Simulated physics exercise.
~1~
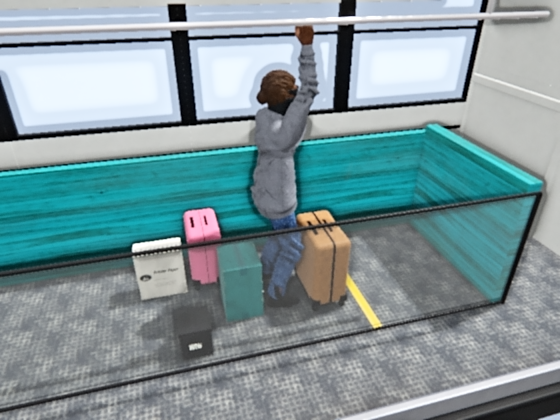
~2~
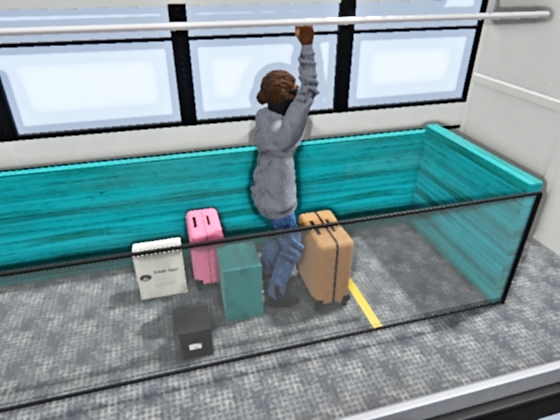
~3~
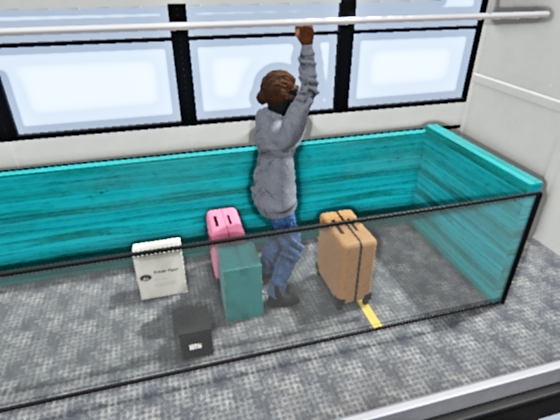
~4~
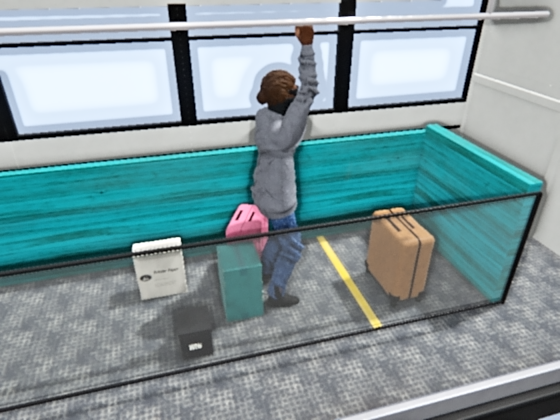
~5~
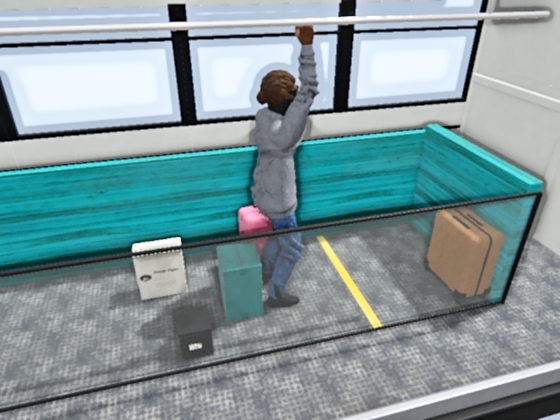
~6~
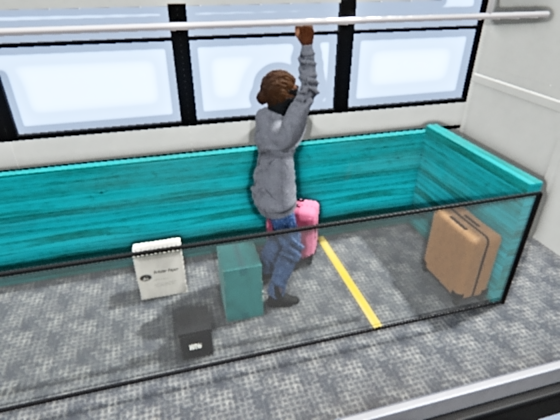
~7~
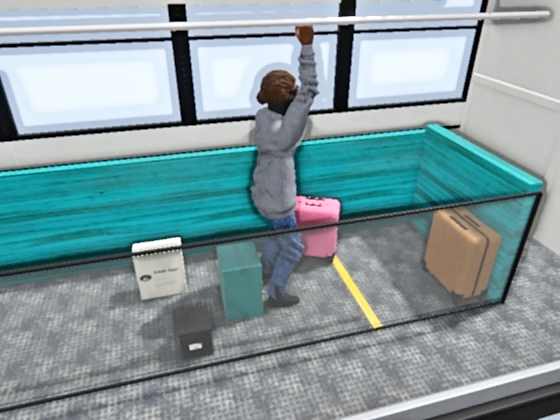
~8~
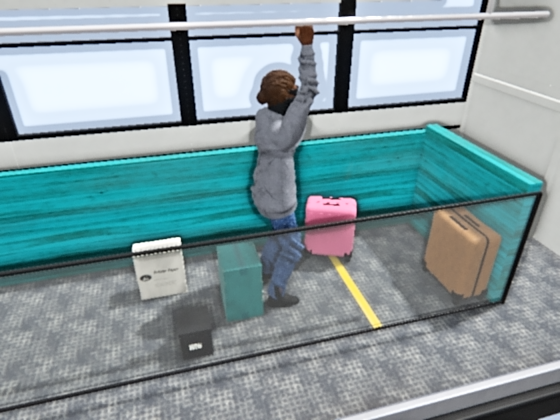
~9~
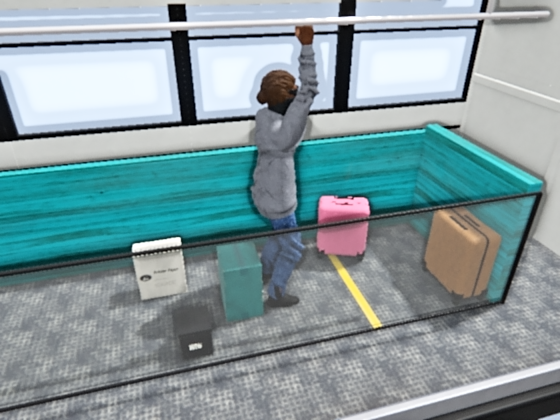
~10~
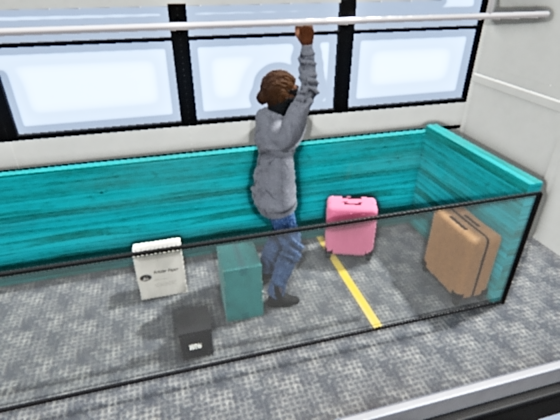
Shuttle standing bay with a passenger gripping the rail as brown then pink cases roll right past a yellow line, staying upright.
